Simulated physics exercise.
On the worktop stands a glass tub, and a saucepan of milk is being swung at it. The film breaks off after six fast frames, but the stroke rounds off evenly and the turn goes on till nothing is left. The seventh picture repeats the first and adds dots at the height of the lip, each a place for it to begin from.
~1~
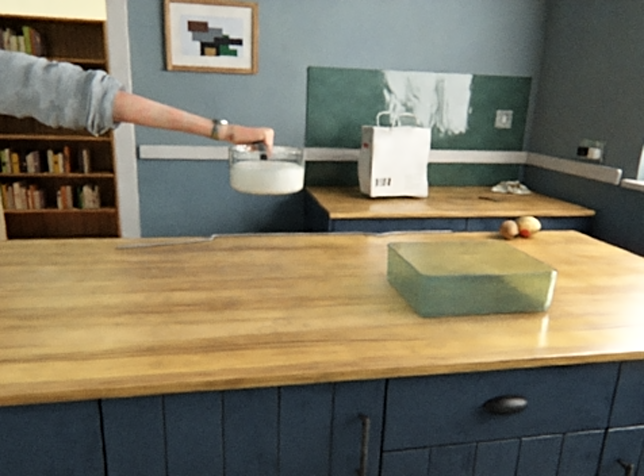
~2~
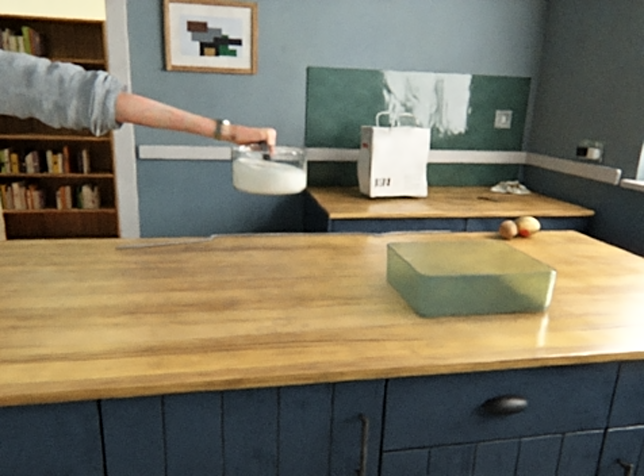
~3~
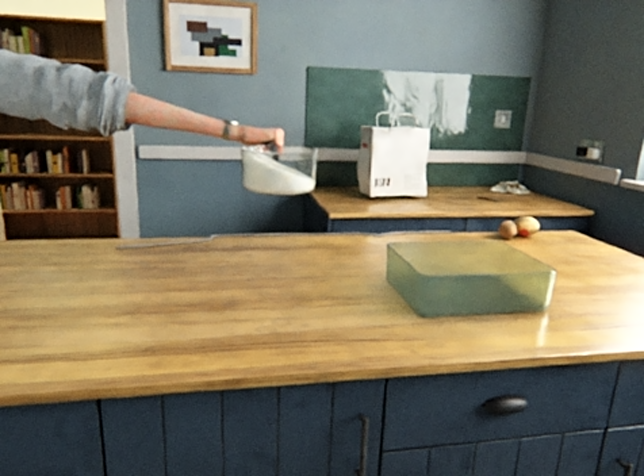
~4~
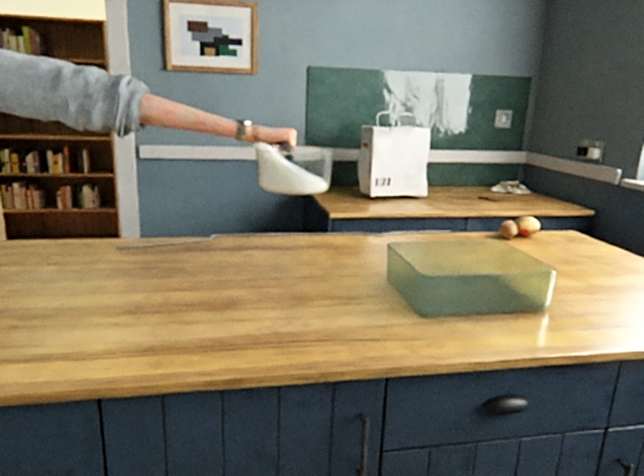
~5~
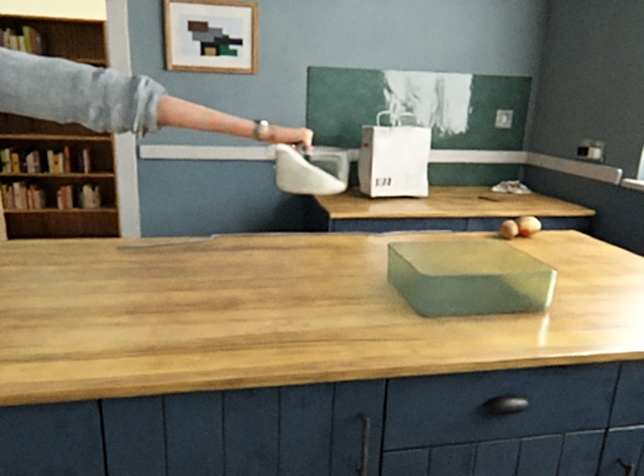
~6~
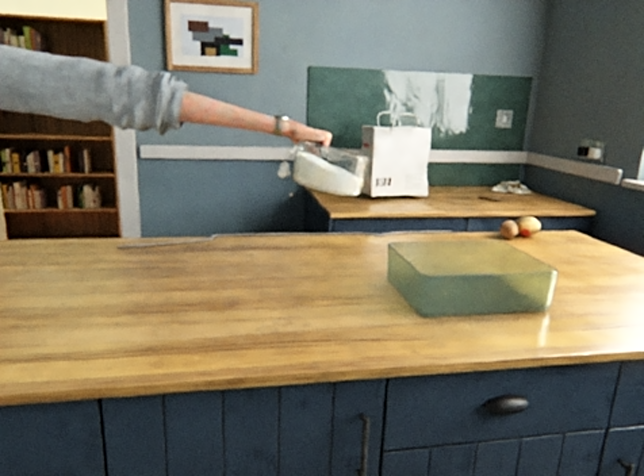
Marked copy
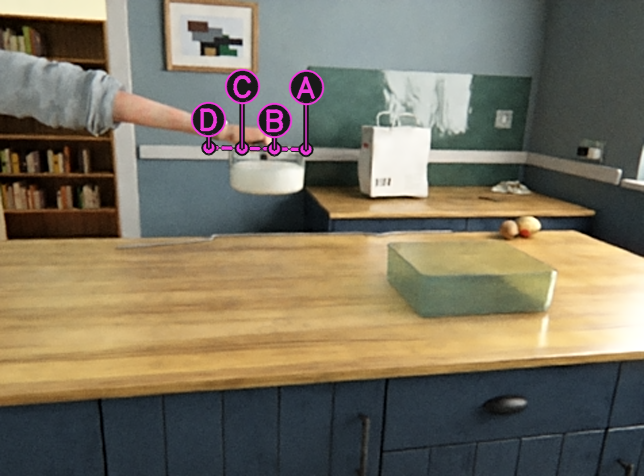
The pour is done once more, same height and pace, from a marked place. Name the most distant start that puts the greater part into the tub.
Place B.
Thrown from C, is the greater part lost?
Yes, that goes wrong.
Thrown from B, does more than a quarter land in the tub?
Yes, clearly.
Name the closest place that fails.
Place C.
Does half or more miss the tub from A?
No, that is safe.
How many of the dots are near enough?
Two of the four.
On the marked copy, A at (306, 149); B at (274, 148); C at (242, 148); D at (208, 147).
With A, about 70 % lands in the tub, 16 % falls short and 14 % goes beside or beyond.
With B, about 63 % lands in the tub, 26 % falls short and 10 % goes beside or beyond.
With C, about 35 % lands in the tub, 59 % falls short and 5 % goes beside or beyond.
With D, about 6 % lands in the tub, 91 % falls short and 3 % goes beside or beyond.
